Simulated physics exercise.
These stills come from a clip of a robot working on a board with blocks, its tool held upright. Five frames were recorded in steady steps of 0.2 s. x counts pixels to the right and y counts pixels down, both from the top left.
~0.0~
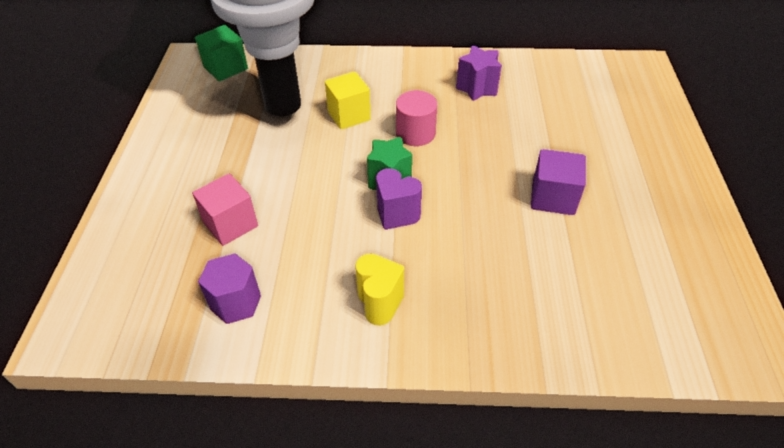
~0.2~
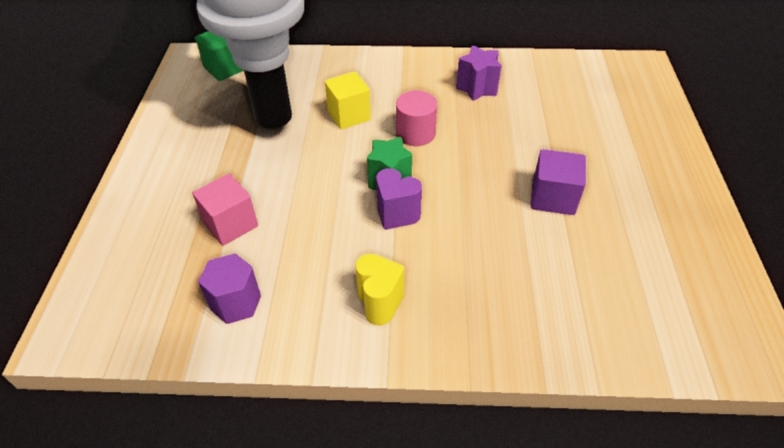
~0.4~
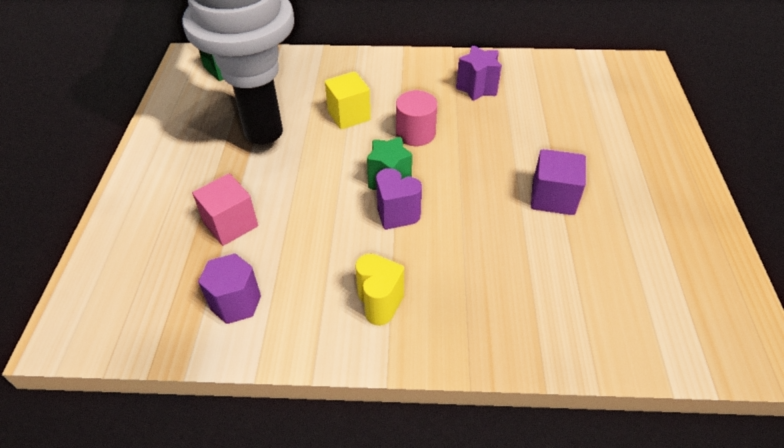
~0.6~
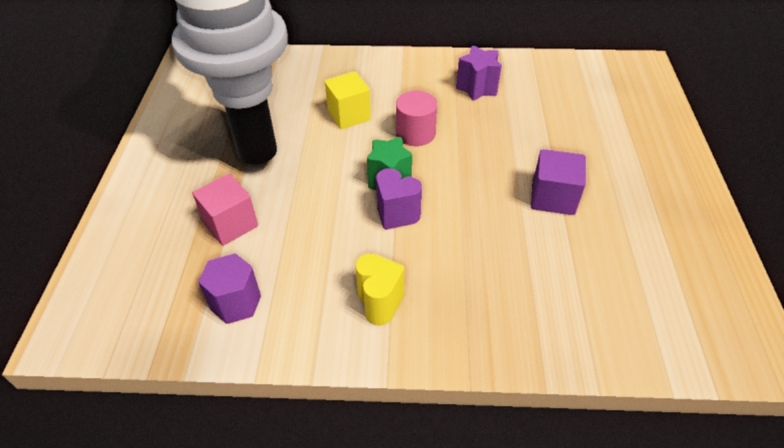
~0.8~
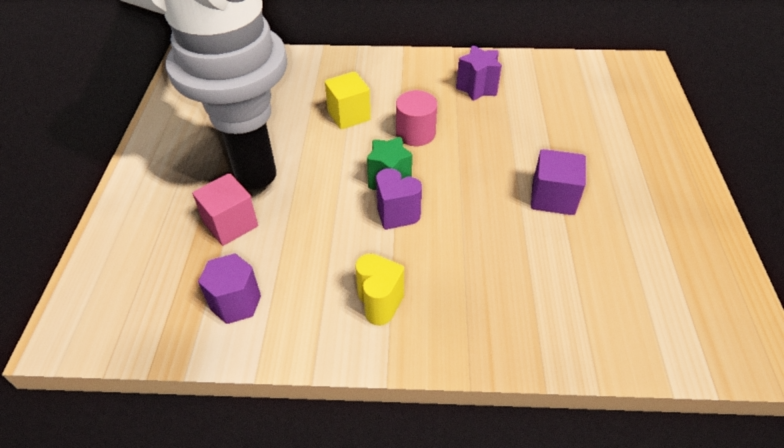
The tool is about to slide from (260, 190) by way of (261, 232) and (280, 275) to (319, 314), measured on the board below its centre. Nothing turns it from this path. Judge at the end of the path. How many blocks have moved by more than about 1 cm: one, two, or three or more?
I think only one will be displaced.
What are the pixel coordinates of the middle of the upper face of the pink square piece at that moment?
Around (207, 212).
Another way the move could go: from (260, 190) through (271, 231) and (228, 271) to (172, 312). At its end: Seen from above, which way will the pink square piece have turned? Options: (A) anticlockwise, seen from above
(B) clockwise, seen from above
Choice B: Clockwise, seen from above.
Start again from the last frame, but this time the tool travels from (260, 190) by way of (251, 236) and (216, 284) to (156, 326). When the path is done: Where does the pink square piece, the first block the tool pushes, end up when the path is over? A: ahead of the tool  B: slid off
B.
On the path given first. One third of the way, tool at (257, 218); pink square piece at (207, 212), turned 25° clockwise.
Two thirds of the way, tool at (277, 261); pink square piece at (207, 212), turned 25° clockwise.
At the end, tool at (316, 300); pink square piece at (207, 212), turned 25° clockwise; purple six-sided block in place.
